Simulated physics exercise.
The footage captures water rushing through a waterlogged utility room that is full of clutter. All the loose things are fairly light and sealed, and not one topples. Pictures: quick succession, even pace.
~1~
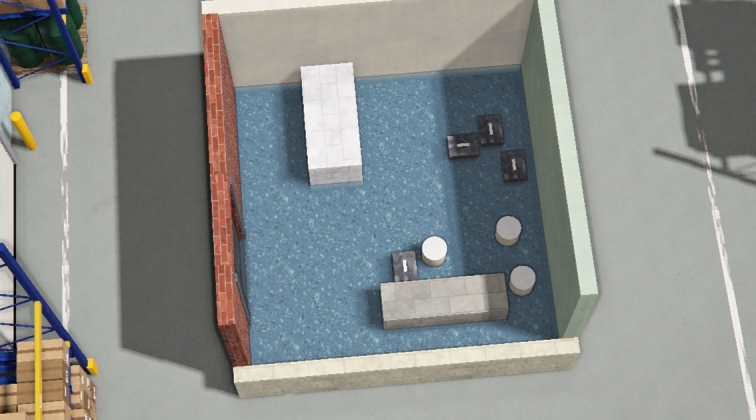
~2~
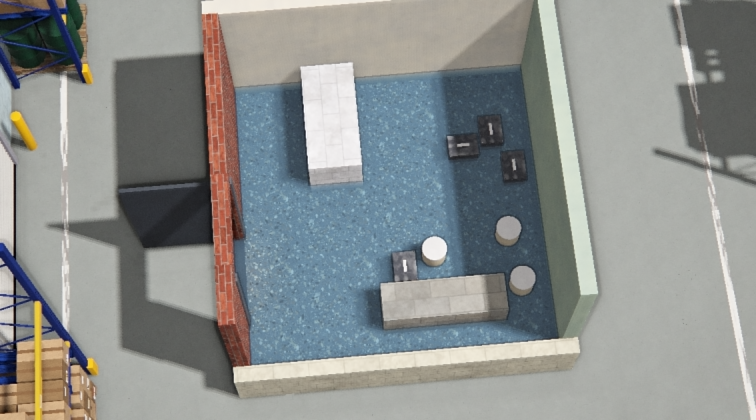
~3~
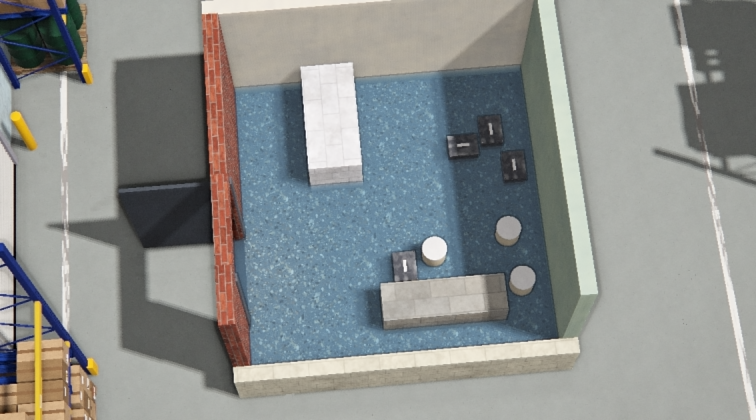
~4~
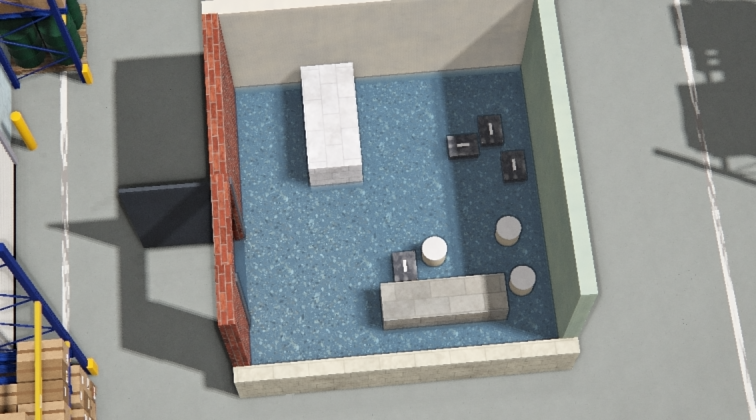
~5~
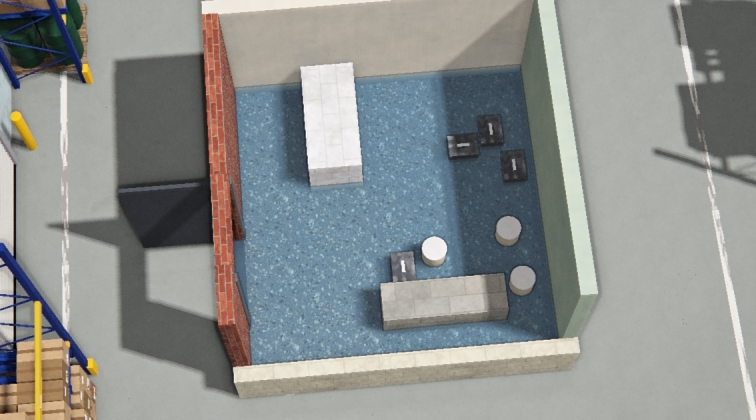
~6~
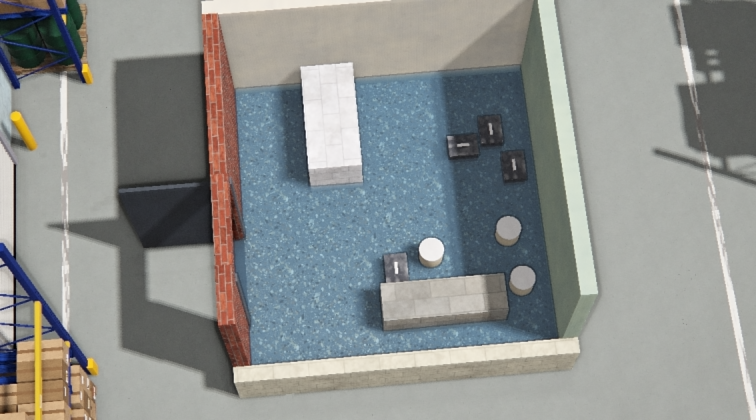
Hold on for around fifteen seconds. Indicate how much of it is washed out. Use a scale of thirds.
On that scale, below a third.
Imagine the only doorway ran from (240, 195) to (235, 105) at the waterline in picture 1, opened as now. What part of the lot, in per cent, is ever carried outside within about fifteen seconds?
About 10 percent.
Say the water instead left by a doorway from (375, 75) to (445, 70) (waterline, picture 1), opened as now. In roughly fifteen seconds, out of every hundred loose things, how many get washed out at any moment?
Result: Roughly 40 per cent.
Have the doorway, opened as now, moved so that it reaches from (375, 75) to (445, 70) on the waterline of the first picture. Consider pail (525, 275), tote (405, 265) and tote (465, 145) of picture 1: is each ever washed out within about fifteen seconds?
In order: Remains, remains, escapes.
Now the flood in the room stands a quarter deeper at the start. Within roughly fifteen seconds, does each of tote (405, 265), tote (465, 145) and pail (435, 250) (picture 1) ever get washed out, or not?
Escapes; retained; escapes.
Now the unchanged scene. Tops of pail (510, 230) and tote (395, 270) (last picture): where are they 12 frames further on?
They end up at about pixels (487, 246) and (254, 299).
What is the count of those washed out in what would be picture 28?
I make it 2.
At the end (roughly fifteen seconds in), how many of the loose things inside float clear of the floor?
My tally gives 2.
A moment on, 0 of 7 are out; 7 afloat.
Next, 0 of 7 are out; 7 afloat.
Later, 2 of 7 are out; 2 afloat.
In the end, 2 of 7 are out; 2 afloat.
